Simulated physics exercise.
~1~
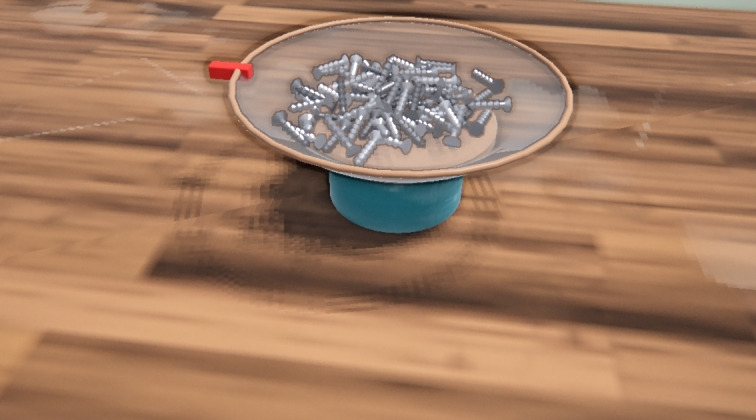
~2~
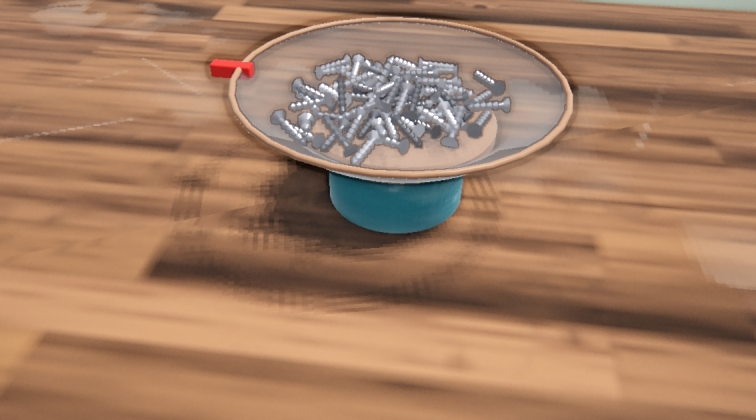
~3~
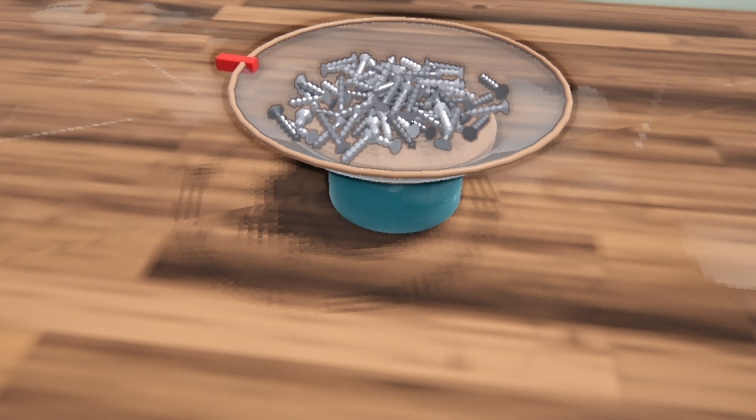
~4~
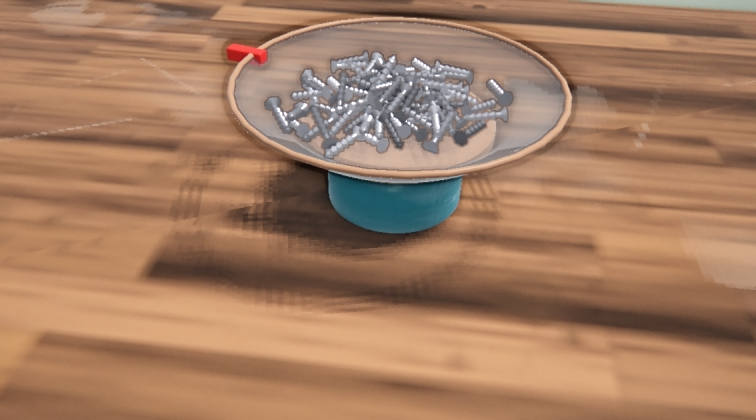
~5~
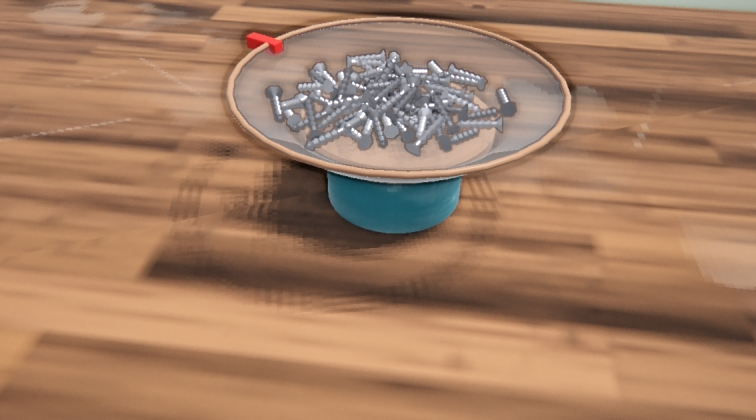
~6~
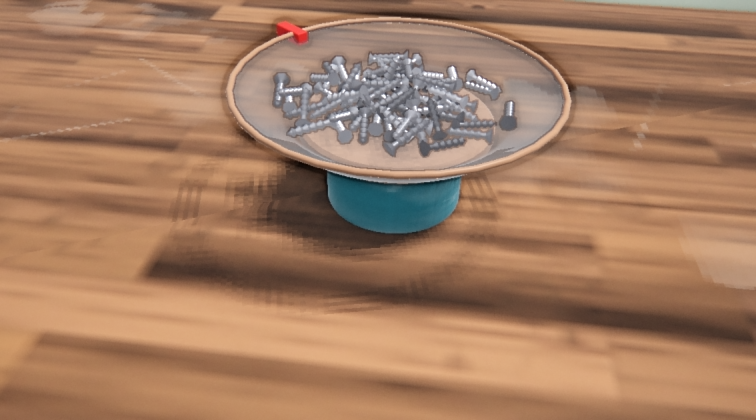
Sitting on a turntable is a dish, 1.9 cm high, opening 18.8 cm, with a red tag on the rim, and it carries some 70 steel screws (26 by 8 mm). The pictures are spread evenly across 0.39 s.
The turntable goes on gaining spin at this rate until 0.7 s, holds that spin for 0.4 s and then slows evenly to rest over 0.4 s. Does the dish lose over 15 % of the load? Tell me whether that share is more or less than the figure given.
It is less than the figure given.
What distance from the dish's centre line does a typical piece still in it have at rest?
3.5 cm, roughly.
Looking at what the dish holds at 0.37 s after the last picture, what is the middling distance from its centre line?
Reading: Near 3.5 cm.
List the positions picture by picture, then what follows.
Dish at (396, 176); turned 0 degrees, tag at (230, 68); top of the load at (354, 70), in the first picture.
Dish at (396, 176); turned 2 degrees, tag at (232, 67); top of the load at (336, 70), in the second picture.
Dish at (395, 176); turned 6 degrees, tag at (236, 61); top of the load at (361, 68), in the third picture.
Dish at (395, 176); turned 14 degrees, tag at (246, 52); top of the load at (455, 70), in the fourth picture.
Dish at (394, 176); turned 25 degrees, tag at (264, 41); top of the load at (398, 71), in the fifth picture.
Dish at (394, 176); turned 39 degrees, tag at (292, 30); top of the load at (409, 72), in the sixth picture.
Then, 0.37 s after the last picture, dish 100 %; middle of the pieces not yet landed near (403, 98).
Then, 0.70 s after the last picture, dish 100 %; middle of the pieces not yet landed near (397, 102).
Then, 0.99 s after the last picture, dish 100 %; middle of the pieces not yet landed near (392, 100).
Then, 1.26 s after the last picture, dish 100 %; middle of the pieces not yet landed near (392, 100).
In the end, dish 100 %.
